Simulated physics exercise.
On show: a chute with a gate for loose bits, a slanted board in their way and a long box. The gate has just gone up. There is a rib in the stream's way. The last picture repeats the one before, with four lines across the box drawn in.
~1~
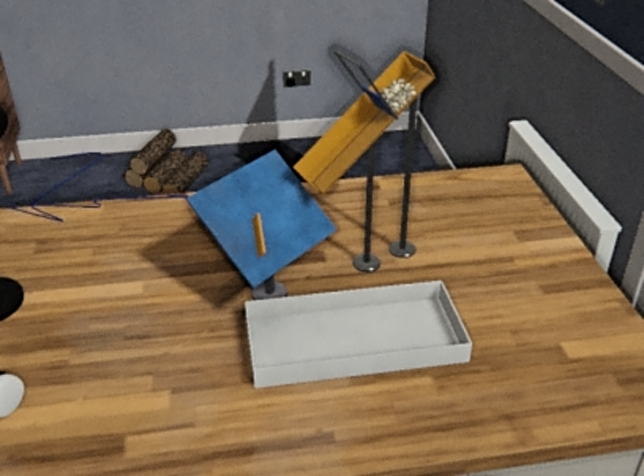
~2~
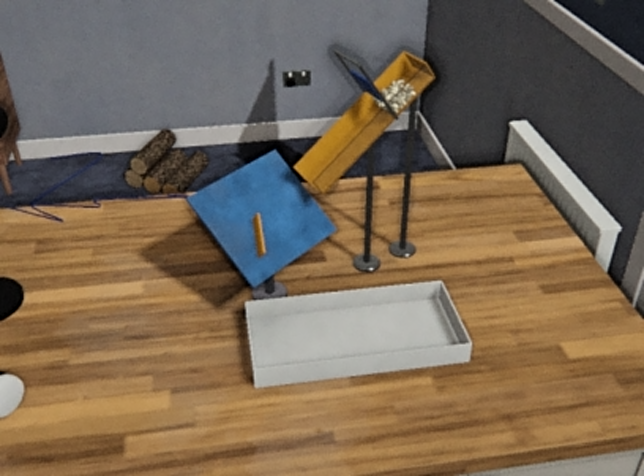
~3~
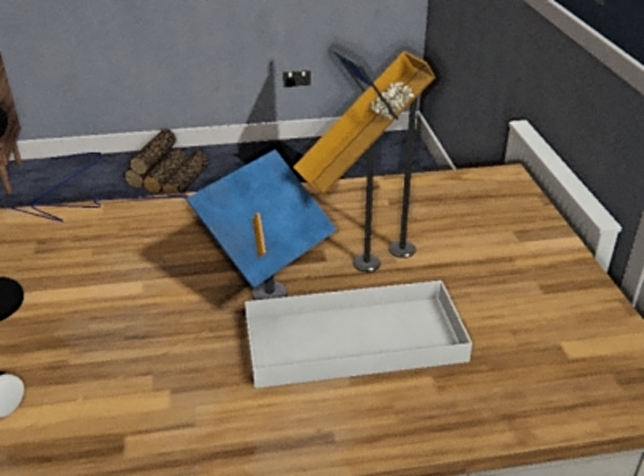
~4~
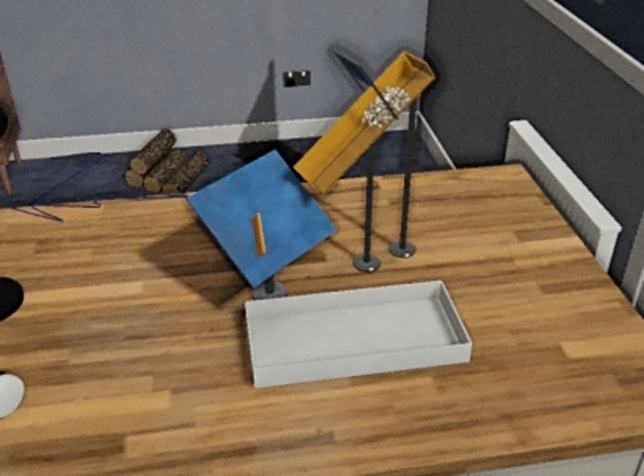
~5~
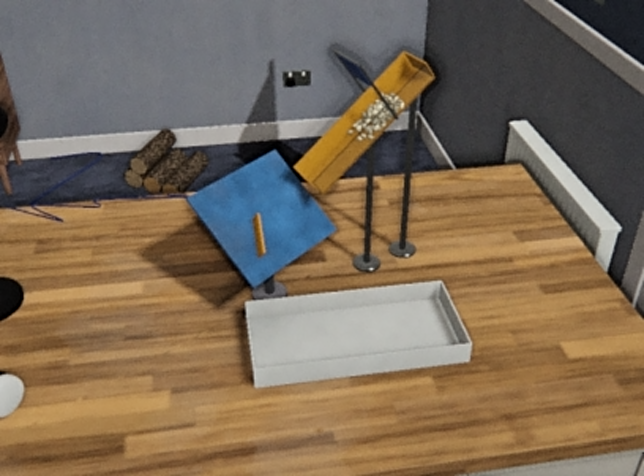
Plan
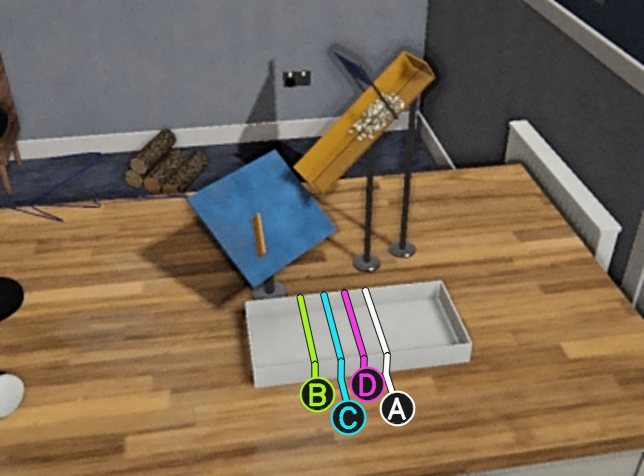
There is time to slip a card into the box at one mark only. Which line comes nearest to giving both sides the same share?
B is best.
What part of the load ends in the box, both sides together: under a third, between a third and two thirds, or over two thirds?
Over two thirds.
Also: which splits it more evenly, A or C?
Here it is line C.
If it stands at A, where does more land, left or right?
More lands on the left.
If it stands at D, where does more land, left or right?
Left.
On the marked copy, line A crosses the front rim at (387, 354); line B crosses the front rim at (314, 362); line C crosses the front rim at (341, 359); line D crosses the front rim at (363, 357).
For line A, of what is caught, all on the left of the divider, none on the right.
For line B, of what is caught, about two thirds on the left of the divider, about a third on the right.
For line C, of what is caught, most on the left of the divider, a small part on the right.
For line D, of what is caught, nearly all on the left of the divider, a stray few on the right.
